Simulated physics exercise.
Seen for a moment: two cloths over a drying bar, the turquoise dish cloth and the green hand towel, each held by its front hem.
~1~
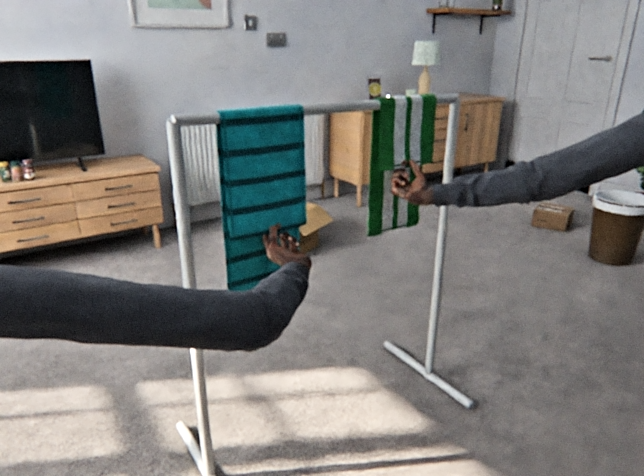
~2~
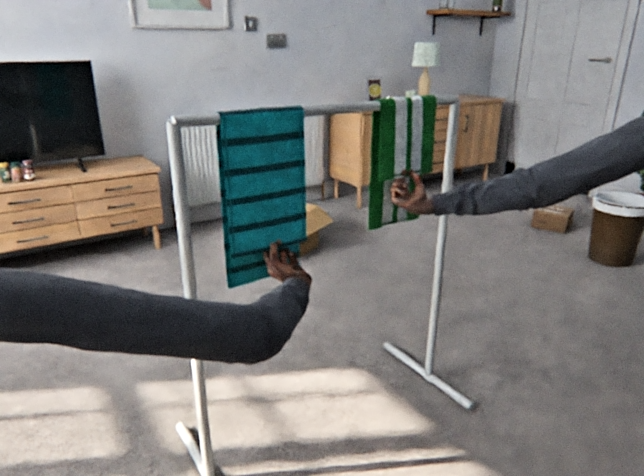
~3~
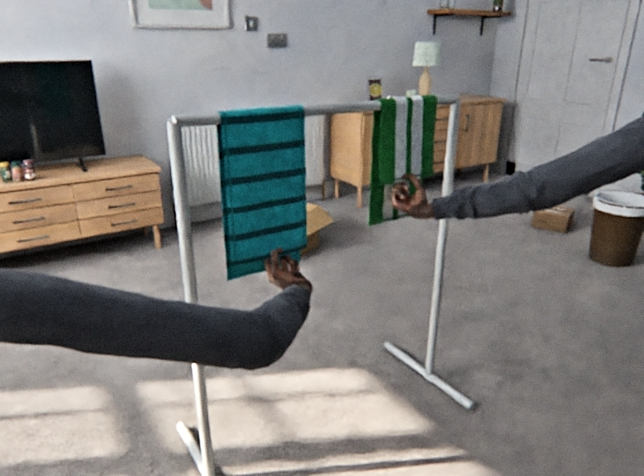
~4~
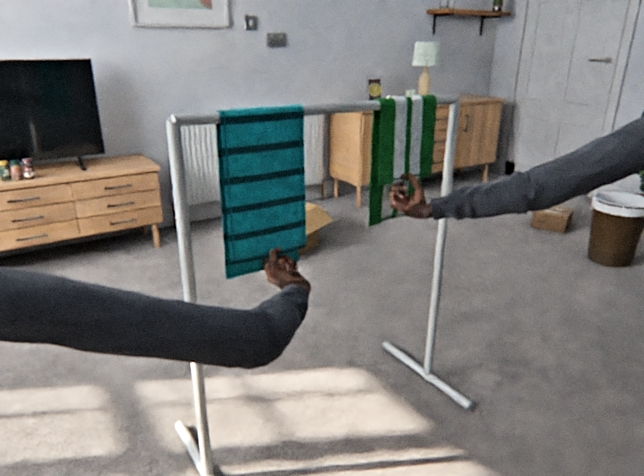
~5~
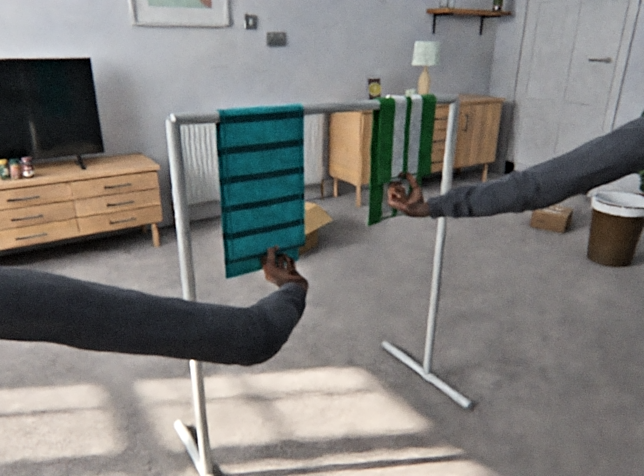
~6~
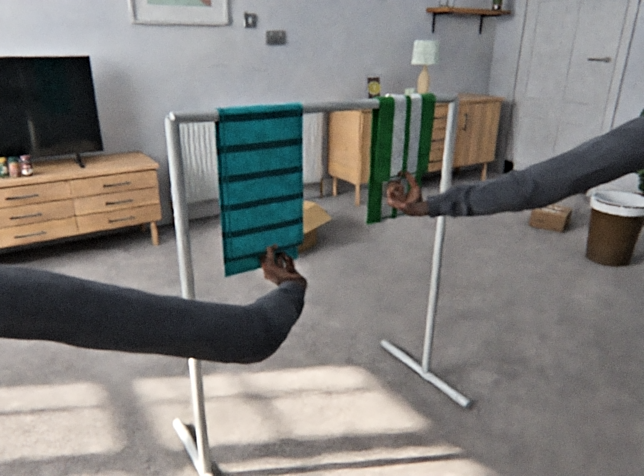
Two hands hold a turquoise cloth and a green striped towel, barely shifting them.
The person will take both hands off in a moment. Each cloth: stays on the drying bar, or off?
One by one: The turquoise dish cloth stays up; the green hand towel stays up.
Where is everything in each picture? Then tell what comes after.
Dish cloth front hem (289, 224), back hem (283, 282); hand towel front hem (394, 165), back hem (382, 230), in the first picture.
Dish cloth front hem (289, 240); hand towel front hem (394, 174), in the second picture.
Dish cloth front hem (290, 248); hand towel front hem (394, 178), in the third picture.
Dish cloth front hem (289, 247); hand towel front hem (393, 178), in the fourth picture.
Dish cloth front hem (287, 246); hand towel front hem (391, 177), in the fifth picture.
Dish cloth front hem (286, 244), back hem (281, 259), front almost as long as the back; hand towel front hem (390, 176), back hem (380, 217), front over half the back, in the sixth picture.
Then, 0.38 s after the last picture, dish cloth still hanging; hand towel still hanging.
At rest, dish cloth still hanging; hand towel still hanging. The turquoise dish cloth hangs there and the green hand towel keeps its place.
